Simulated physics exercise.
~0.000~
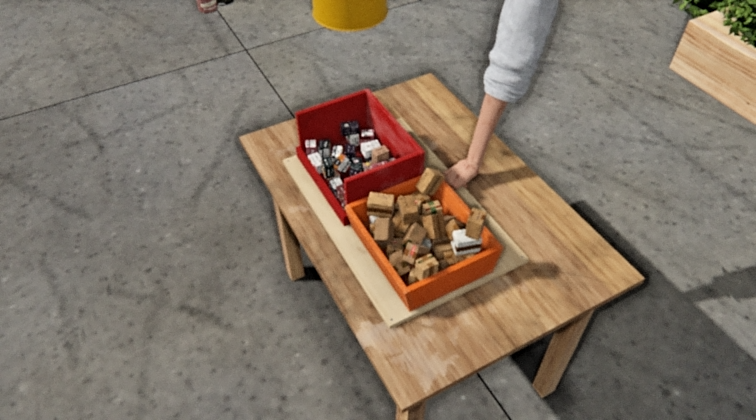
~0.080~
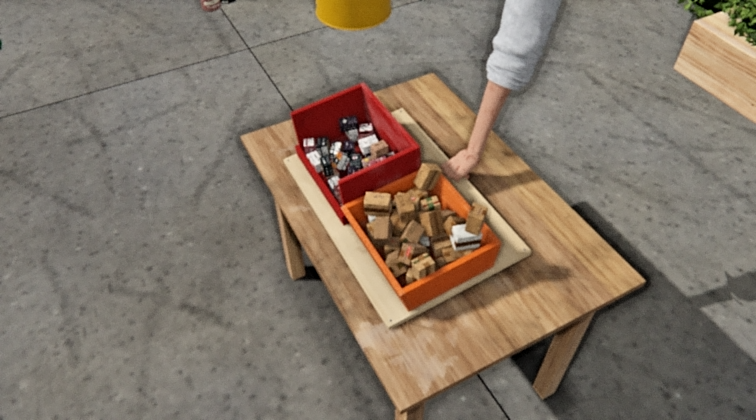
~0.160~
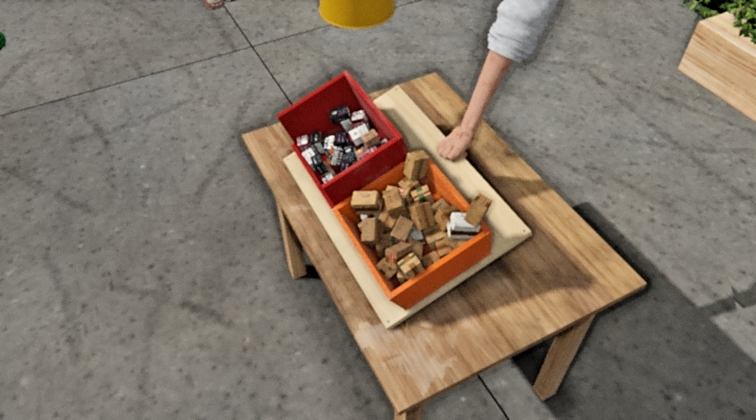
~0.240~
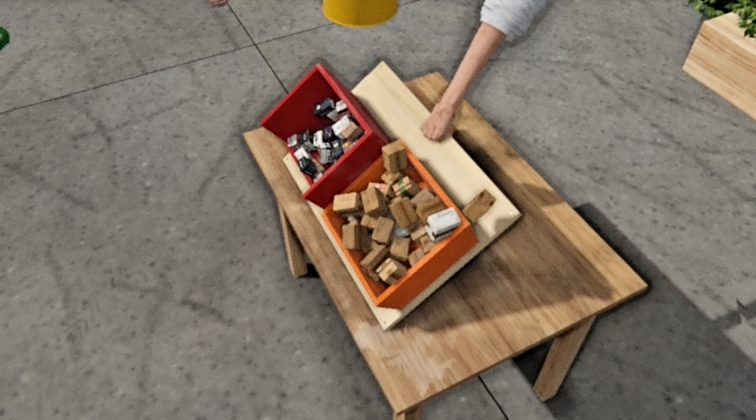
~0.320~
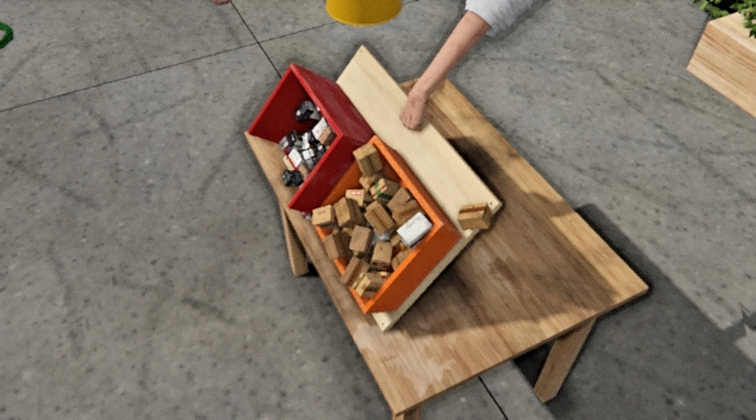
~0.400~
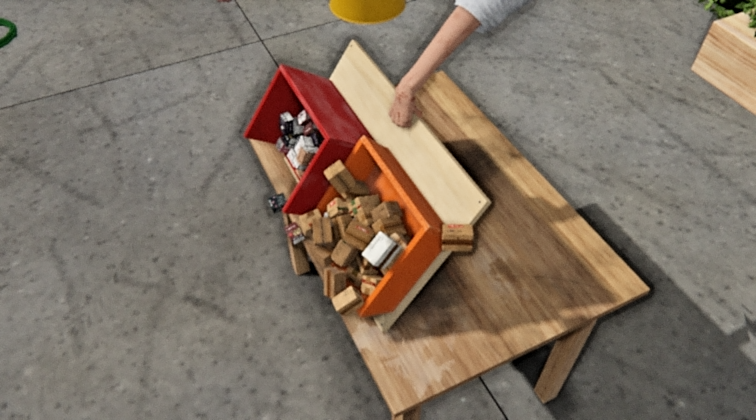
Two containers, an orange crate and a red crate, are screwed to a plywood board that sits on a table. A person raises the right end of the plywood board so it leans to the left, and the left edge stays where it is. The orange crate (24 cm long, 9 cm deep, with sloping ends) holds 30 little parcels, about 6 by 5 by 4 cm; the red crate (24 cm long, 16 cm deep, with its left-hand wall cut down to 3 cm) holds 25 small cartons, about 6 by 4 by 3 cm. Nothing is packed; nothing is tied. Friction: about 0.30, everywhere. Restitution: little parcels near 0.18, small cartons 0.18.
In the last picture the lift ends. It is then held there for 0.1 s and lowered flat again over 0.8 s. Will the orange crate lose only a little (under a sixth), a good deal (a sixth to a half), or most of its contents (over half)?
The orange crate loses a good deal.
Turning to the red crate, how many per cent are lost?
Lost from the red crate: 30 percent.
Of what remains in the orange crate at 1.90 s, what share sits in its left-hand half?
Around 70%.
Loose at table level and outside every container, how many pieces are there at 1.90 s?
Tally: Some 0.
After 0.64 s, tilt 51°; 10 of 30 out of the orange crate and 6 of 25 out of the red crate.
After 0.94 s, tilt 23°; 11 of 30 out of the orange crate and 7 of 25 out of the red crate.
After 1.36 s, tilt 0°; 11 of 30 out of the orange crate and 7 of 25 out of the red crate.
Outcome (at 1.90 s), 11 of 30 out of the orange crate and 7 of 25 out of the red crate. Asked share, 11 of 30, 37 per cent.
